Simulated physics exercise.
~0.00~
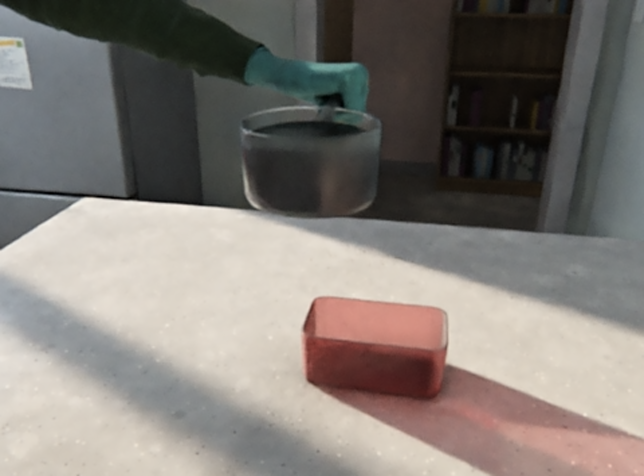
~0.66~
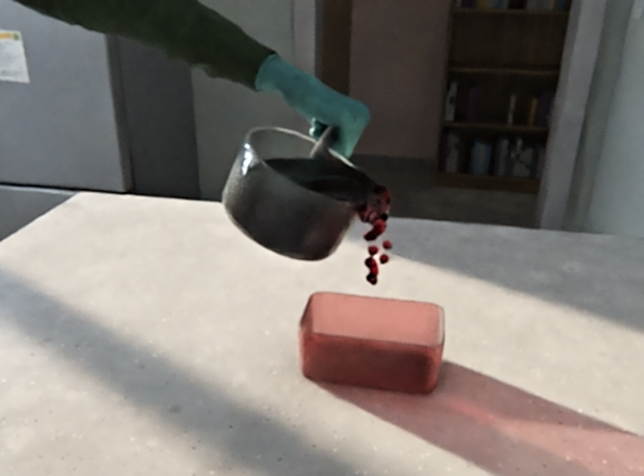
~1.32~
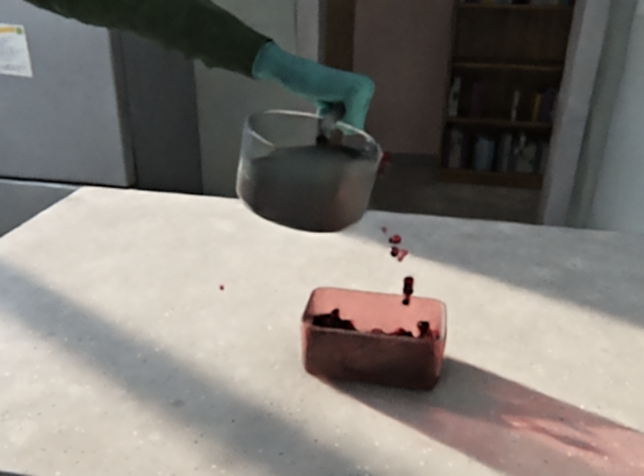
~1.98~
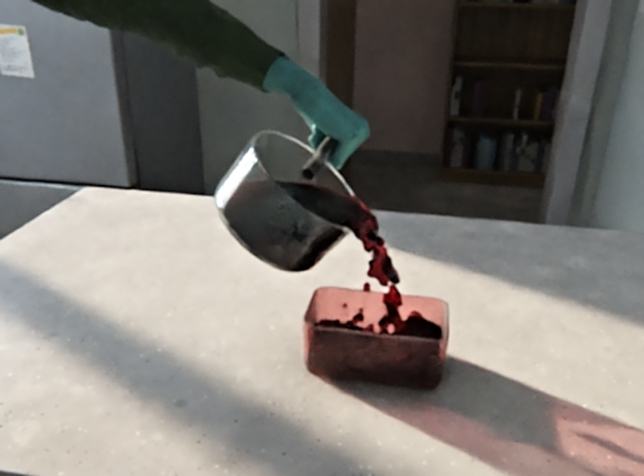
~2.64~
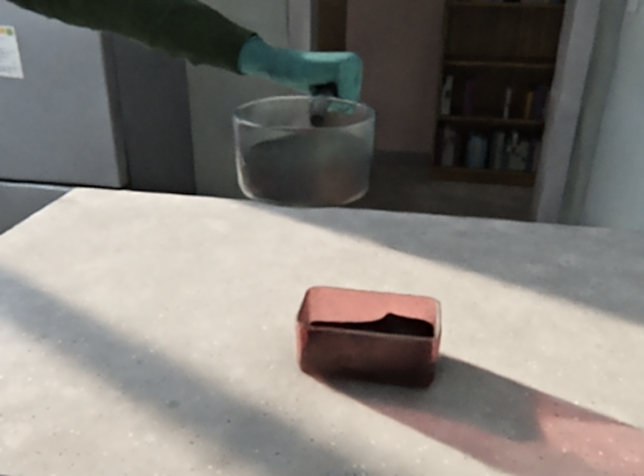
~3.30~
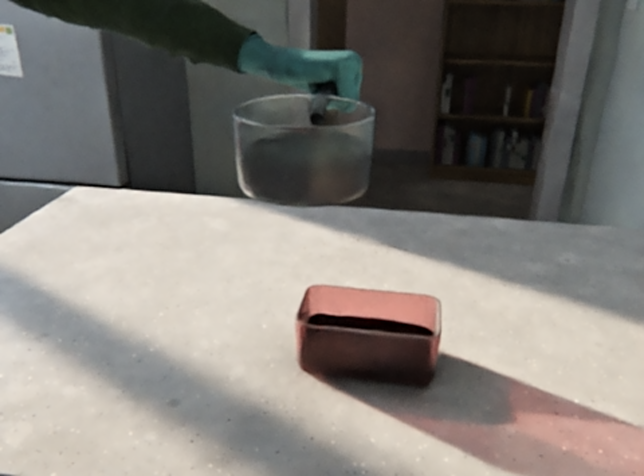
A gloved hand tips a small clear pot over a reddish food box on a pale work surface, pouring dark red wine into it in two goes, easing back between them, then levels the pot above the partly filled box.
